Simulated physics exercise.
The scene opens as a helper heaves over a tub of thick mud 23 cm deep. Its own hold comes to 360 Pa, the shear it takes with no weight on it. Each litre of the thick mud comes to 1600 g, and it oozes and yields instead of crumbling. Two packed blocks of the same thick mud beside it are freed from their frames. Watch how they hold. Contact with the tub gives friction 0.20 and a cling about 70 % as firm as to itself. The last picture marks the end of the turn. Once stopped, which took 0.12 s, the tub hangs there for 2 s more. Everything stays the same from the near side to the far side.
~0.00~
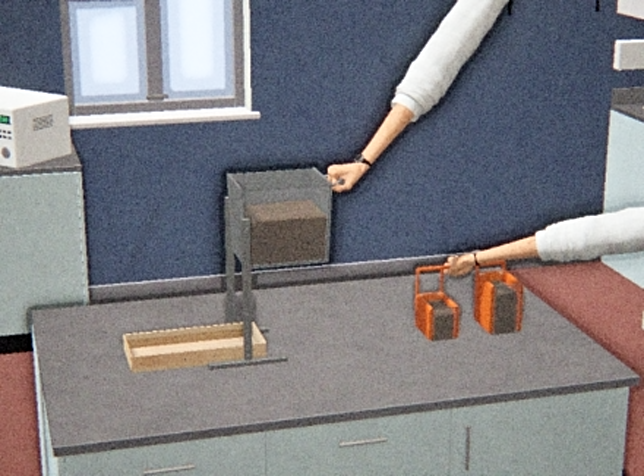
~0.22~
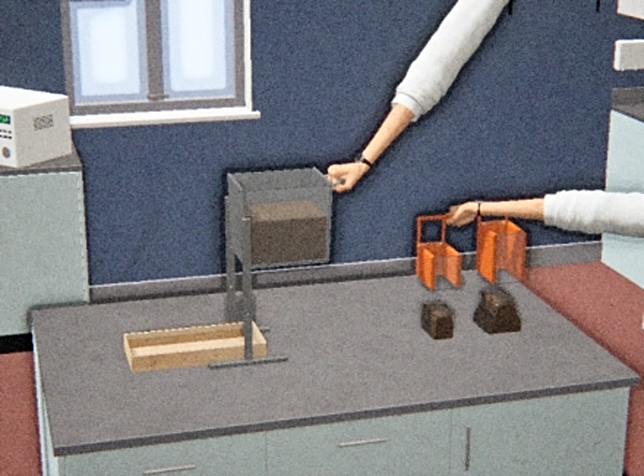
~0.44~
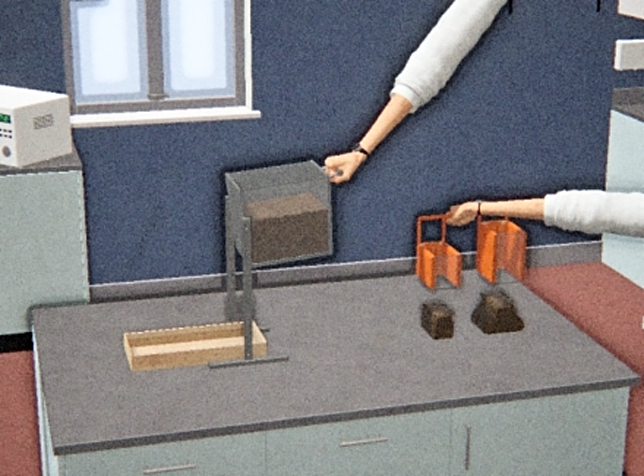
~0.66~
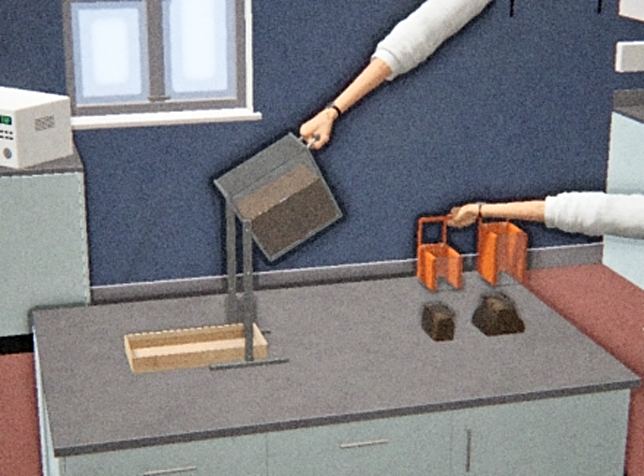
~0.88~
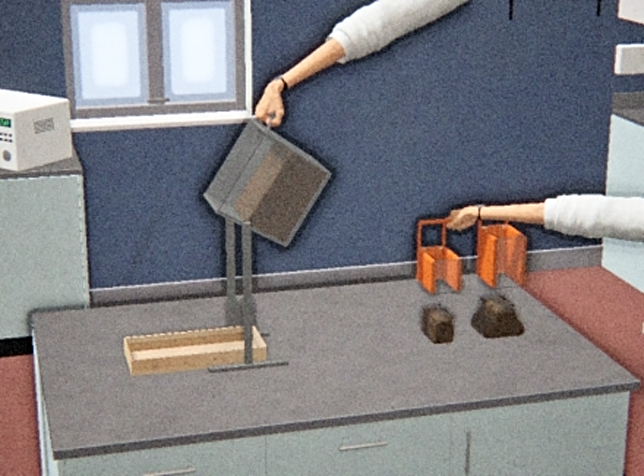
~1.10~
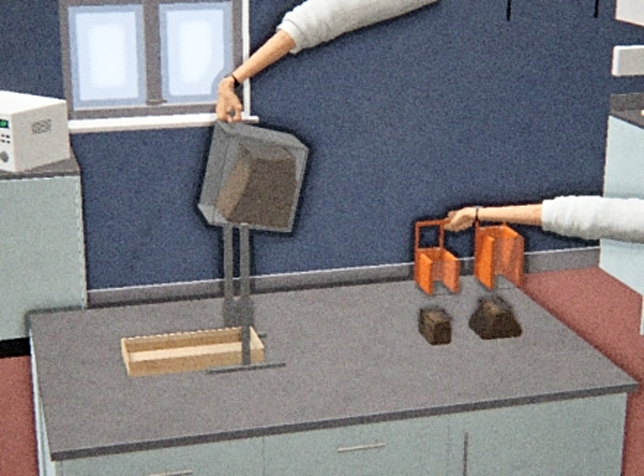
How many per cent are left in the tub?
About 76 %.
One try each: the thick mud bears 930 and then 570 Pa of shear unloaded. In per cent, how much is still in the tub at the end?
The two runs give near 100 % and near 100 % respectively.
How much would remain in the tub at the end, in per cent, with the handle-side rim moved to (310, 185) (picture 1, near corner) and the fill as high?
The tub would end up holding some 100 % of it.
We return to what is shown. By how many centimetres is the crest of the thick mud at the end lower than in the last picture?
The top ends up some 8 cm below its level in the last picture.
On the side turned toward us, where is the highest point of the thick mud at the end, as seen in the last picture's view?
The highest point sits at around (259, 185).
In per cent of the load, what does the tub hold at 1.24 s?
Close to 100 in a hundred.
By 1.24 s, the tub is at 77 degrees and holds 98 %.
By 1.41 s, the tub is at 77 degrees and holds 84 %.
By 1.58 s, the tub is at 77 degrees and holds 77 %.
By 1.75 s, the tub is at 77 degrees and holds 76 %.
By 3.10 s, at the end, the tub is at 77 degrees and holds 76 %.
